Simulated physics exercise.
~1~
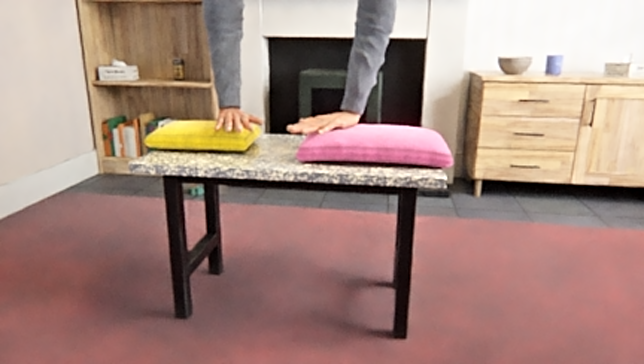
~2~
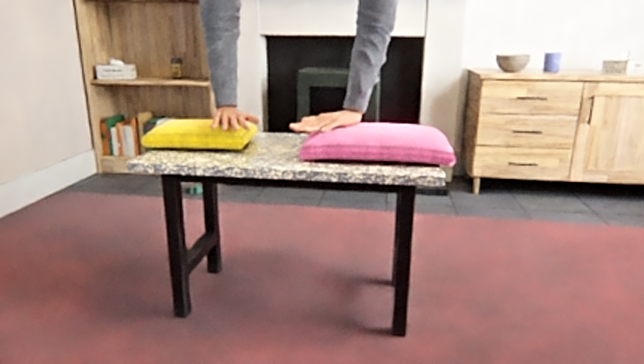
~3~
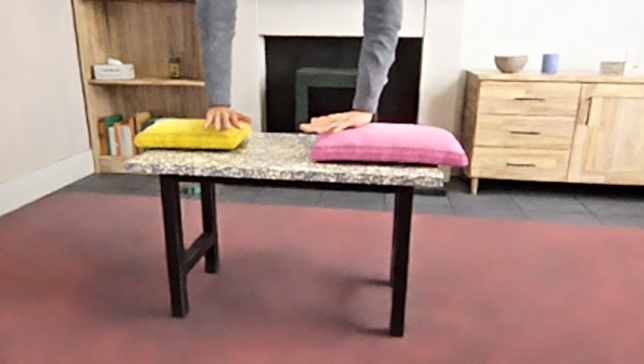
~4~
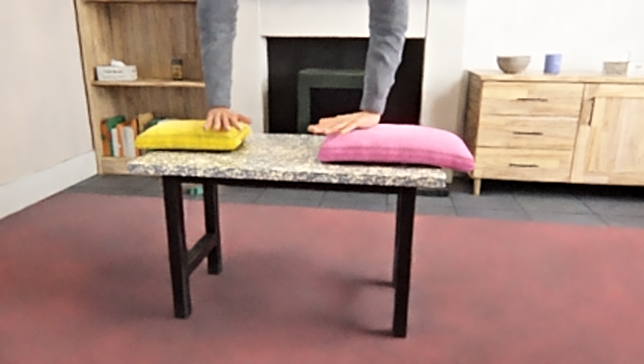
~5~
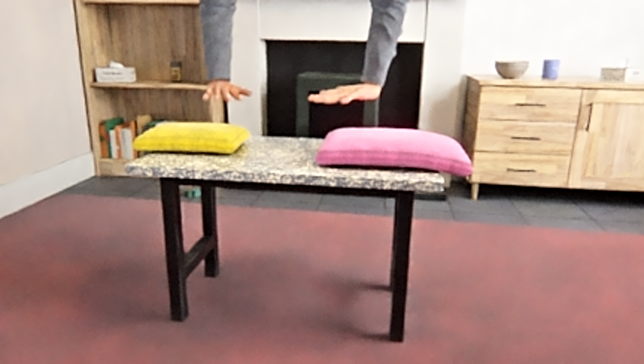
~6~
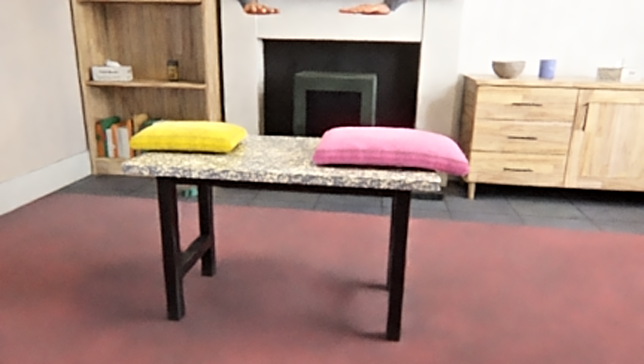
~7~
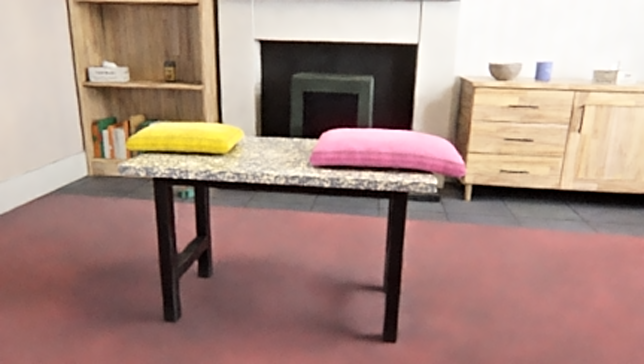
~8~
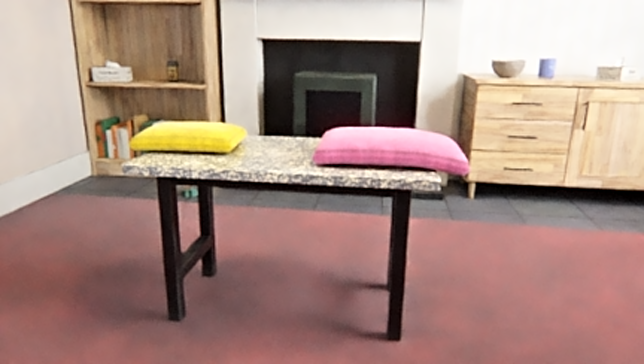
We see two hands on a yellow cushion-like sack and a pink pillow on a low speckled table, sliding them slightly apart, the yellow one left and the pink one right. The hands then lift away out of view, and both items stay resting on the tabletop.
